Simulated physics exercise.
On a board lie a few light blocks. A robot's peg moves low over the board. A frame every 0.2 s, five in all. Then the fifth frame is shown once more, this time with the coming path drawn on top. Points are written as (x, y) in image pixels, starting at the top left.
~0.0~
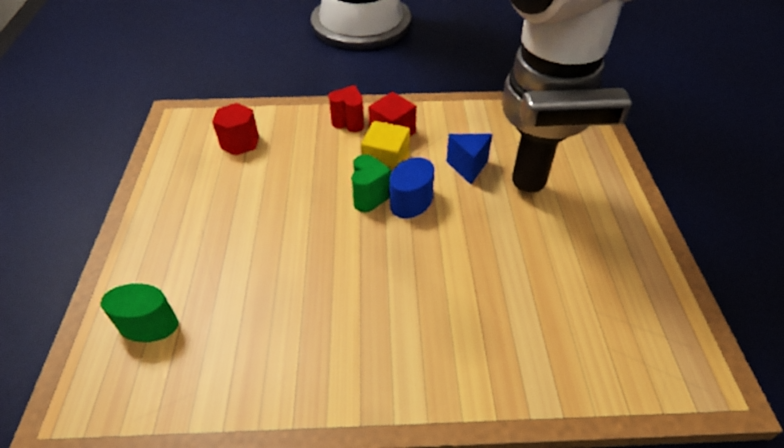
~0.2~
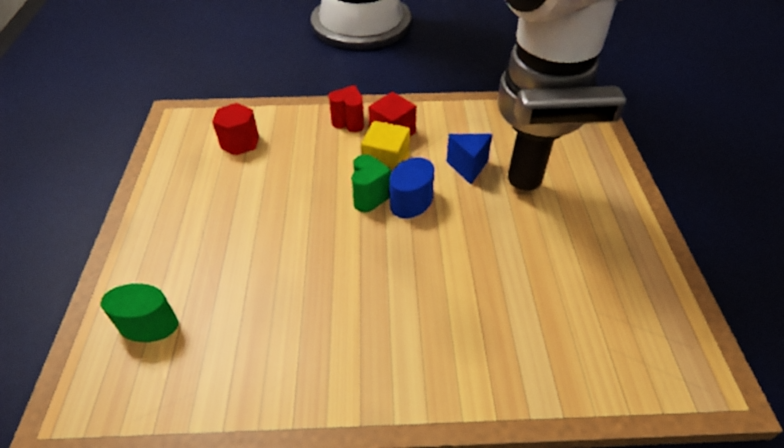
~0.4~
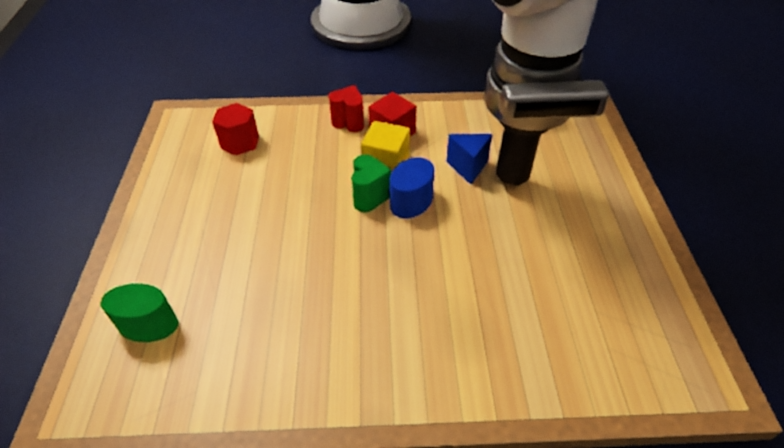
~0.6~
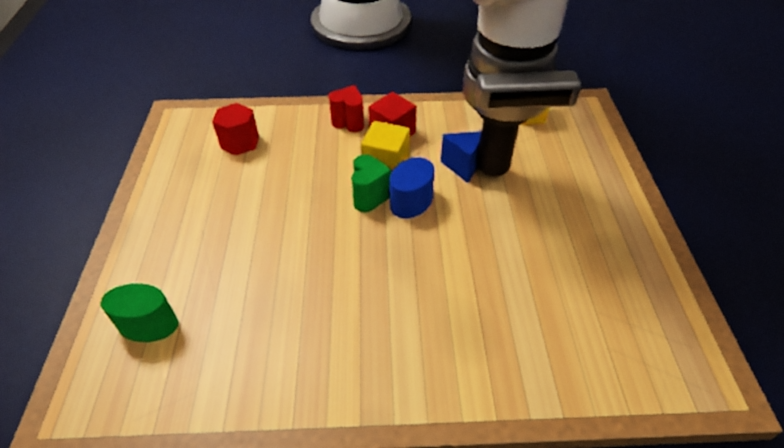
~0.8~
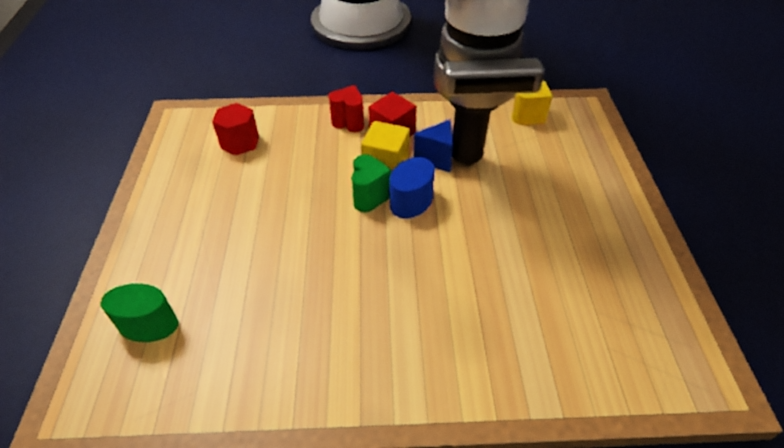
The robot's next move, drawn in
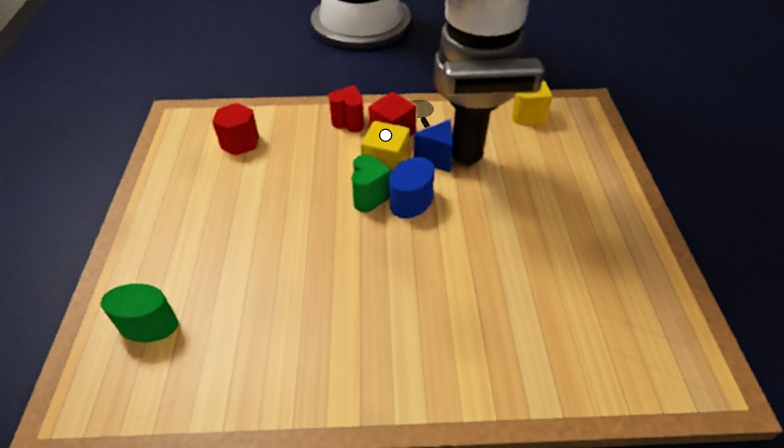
Robot arm's dark peg moving left across a wooden board, nudging a blue triangular block toward a cluster of colourful blocks.
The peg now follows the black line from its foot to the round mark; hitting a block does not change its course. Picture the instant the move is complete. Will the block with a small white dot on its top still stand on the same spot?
No.
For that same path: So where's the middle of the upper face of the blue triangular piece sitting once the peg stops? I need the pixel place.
Somewhere near (416, 123).
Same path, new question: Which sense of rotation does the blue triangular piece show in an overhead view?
The answer is counter-clockwise.
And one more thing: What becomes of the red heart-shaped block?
It keeps its position.
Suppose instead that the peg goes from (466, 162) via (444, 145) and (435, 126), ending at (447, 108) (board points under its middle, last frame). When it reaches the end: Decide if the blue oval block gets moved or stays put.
Here's my answer: The blue oval block remains in position.
The line goes from (466, 162) by way of (434, 136) to (419, 109); the dot is on the yellow four-sided block.
What follows on the original path. One third of the way, peg (444, 137); yellow four-sided block (374, 136); blue triangular piece (417, 123), turned 30° anticlockwise.
Two thirds of the way, peg (428, 119); yellow four-sided block (374, 136); red four-sided block (389, 104); blue triangular piece (416, 123), turned 30° anticlockwise.
At the end, peg (419, 101); red heart-shaped block unmoved; yellow four-sided block (374, 136); red four-sided block (389, 104), turned 15° anticlockwise; blue oval block unmoved; blue triangular piece (416, 123), turned 30° anticlockwise.
